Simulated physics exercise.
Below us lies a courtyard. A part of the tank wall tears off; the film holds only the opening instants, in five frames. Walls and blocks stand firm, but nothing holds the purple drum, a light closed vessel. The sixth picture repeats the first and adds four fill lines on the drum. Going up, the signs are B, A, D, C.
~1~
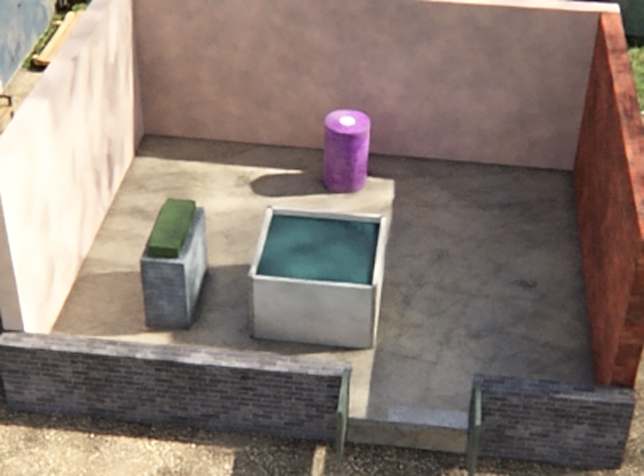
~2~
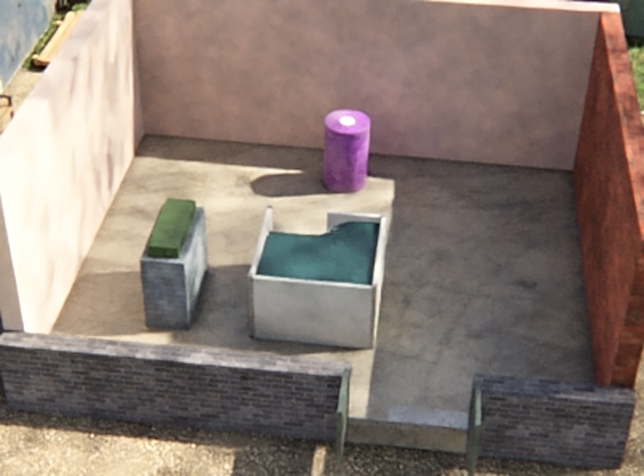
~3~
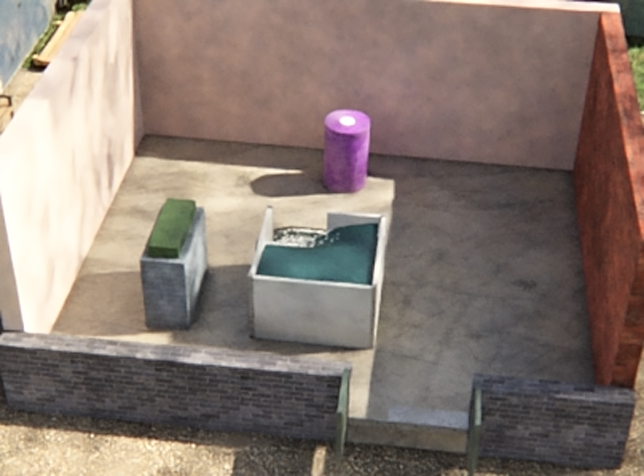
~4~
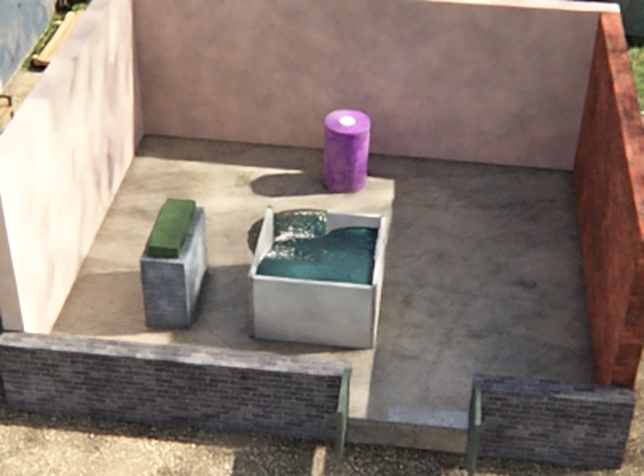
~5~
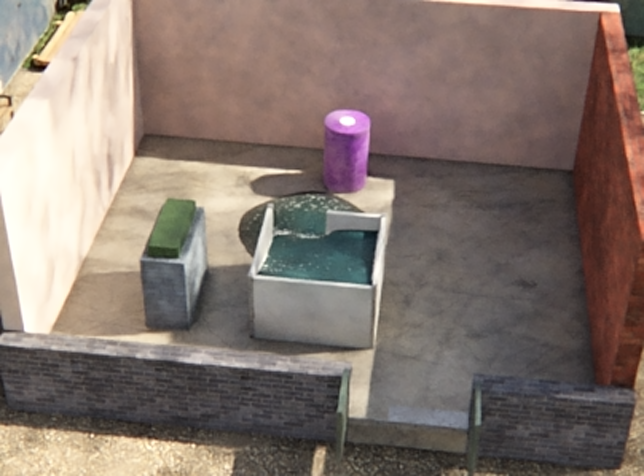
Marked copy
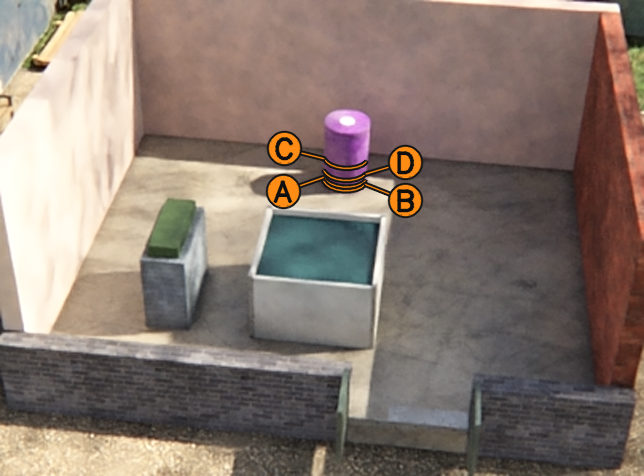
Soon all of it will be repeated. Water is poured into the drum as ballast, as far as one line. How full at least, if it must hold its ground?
Choose C.
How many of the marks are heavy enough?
One.
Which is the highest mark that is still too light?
D.
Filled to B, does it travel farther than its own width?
Yes, clearly.
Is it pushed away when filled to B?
Yes, it does.
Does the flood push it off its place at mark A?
Yes, that goes wrong.
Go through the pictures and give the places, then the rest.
Lid of the purple drum at (347, 122); tank full, its middle at (320, 251); open gate at (412, 371).
Water covers 1 % of the ground, mostly out of sight from here.
Water covers 2 % of the ground, mostly out of sight from here.
Water covers 5 % of the ground and is seen nearest the drum at (264, 223).
Lid of the purple drum at (347, 122); water covers 7 % of the ground and is seen nearest the drum at (322, 195).
On the marked copy, A at (343, 187); B at (342, 190); C at (343, 168); D at (343, 180); from the bottom up B, A, D, C.
For mark A, it is pushed about 3 times its own width away.
For mark B, it is pushed about twice its own width away.
For mark C, it does not move.
For mark D, it is pushed about half its own width away.
